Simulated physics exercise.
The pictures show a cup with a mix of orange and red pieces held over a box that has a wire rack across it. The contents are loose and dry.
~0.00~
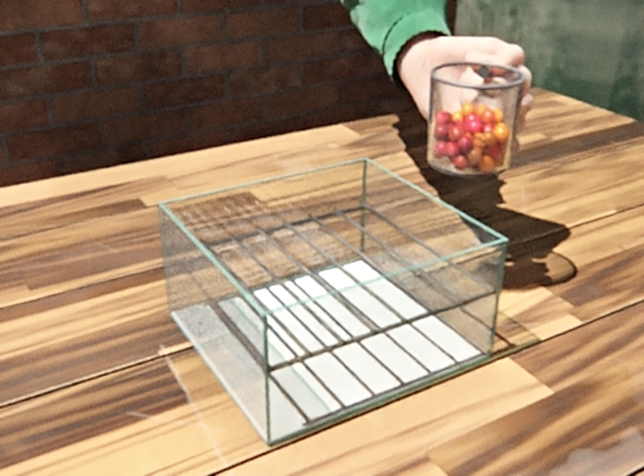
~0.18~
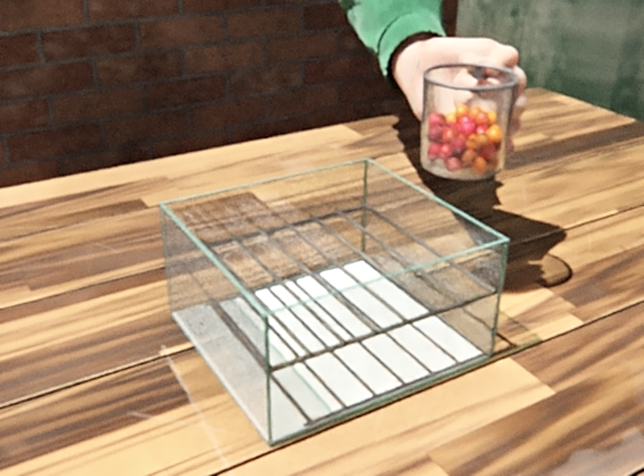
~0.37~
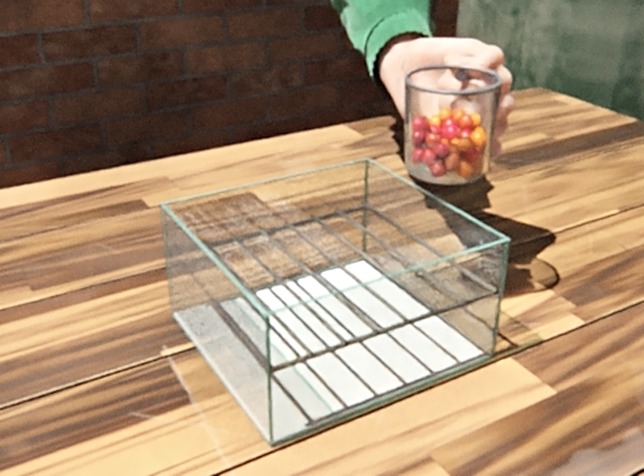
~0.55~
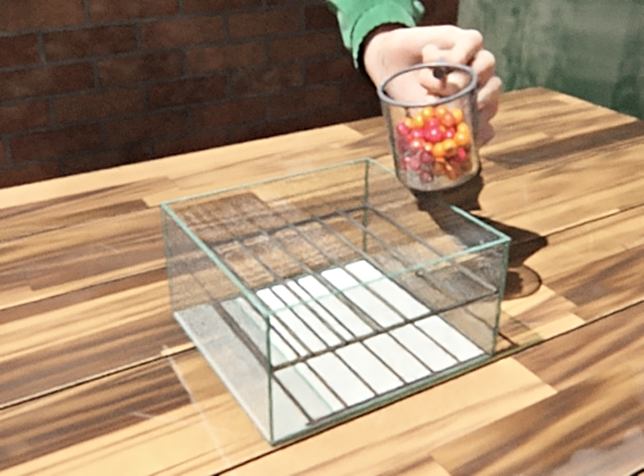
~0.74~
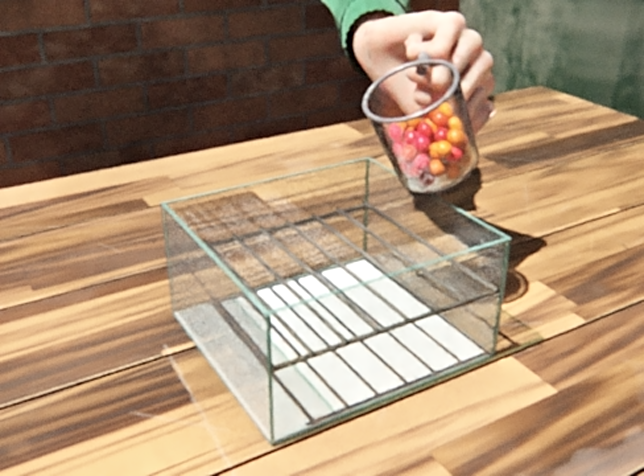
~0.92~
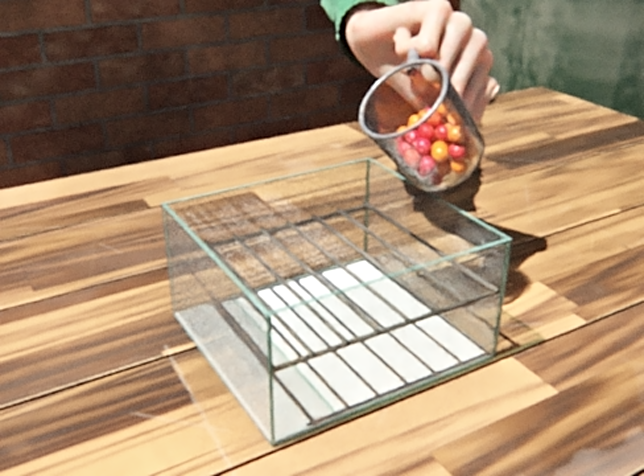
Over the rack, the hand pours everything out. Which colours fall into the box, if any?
So the orange ones do get through while the red ones do get through.
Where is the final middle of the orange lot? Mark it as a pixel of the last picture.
The middle comes to rest around (318, 297).
After 1.41 s, orange ones, the whole lot in the cup; red ones, the whole lot in the cup.
After 1.84 s, orange ones, near two thirds in the cup, near a quarter on or over the wires, near a quarter under the rack; red ones, near half in the cup, near a third on or over the wires, near a quarter under the rack.
After 2.21 s, orange ones, only a few on or over the wires, all but a few under the rack; red ones, the whole lot under the rack.
In the end (3.3 s), orange ones, the whole lot under the rack; red ones, the whole lot under the rack.
